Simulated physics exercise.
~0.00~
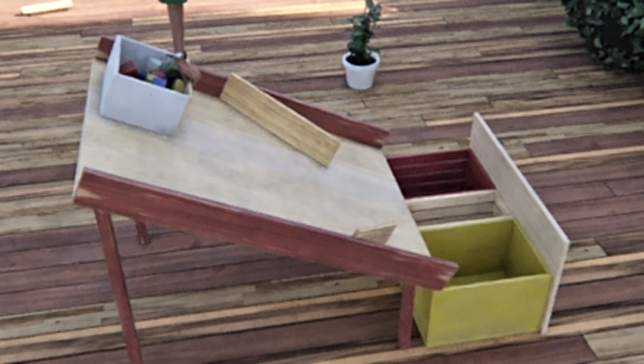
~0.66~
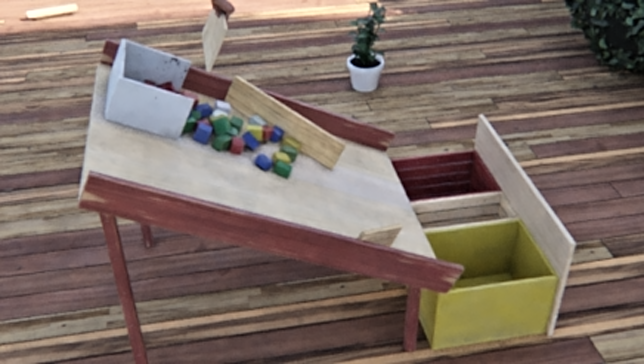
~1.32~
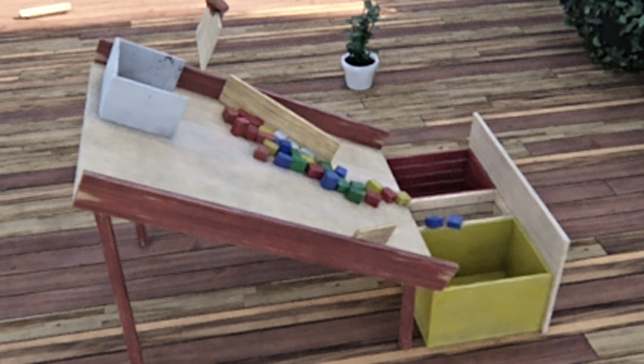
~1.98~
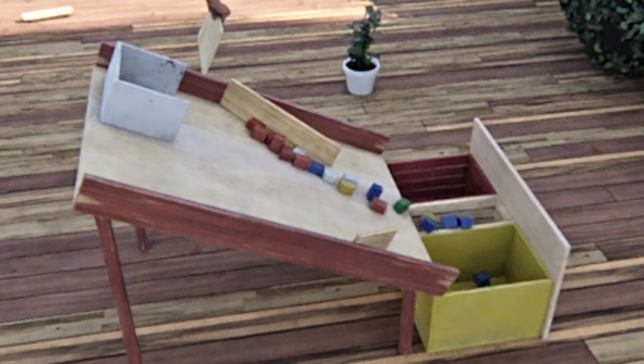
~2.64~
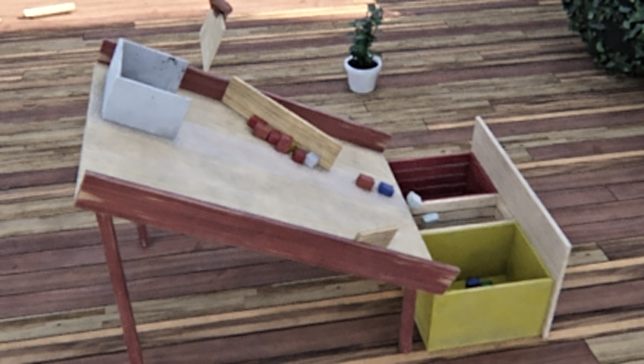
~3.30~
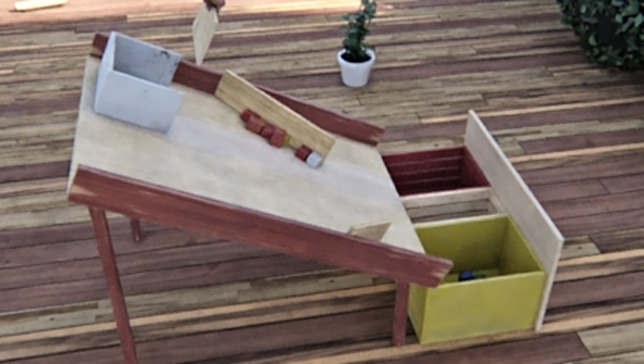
Colourful blocks tumble down a tilted table, mostly into the middle tub, but several stay put.
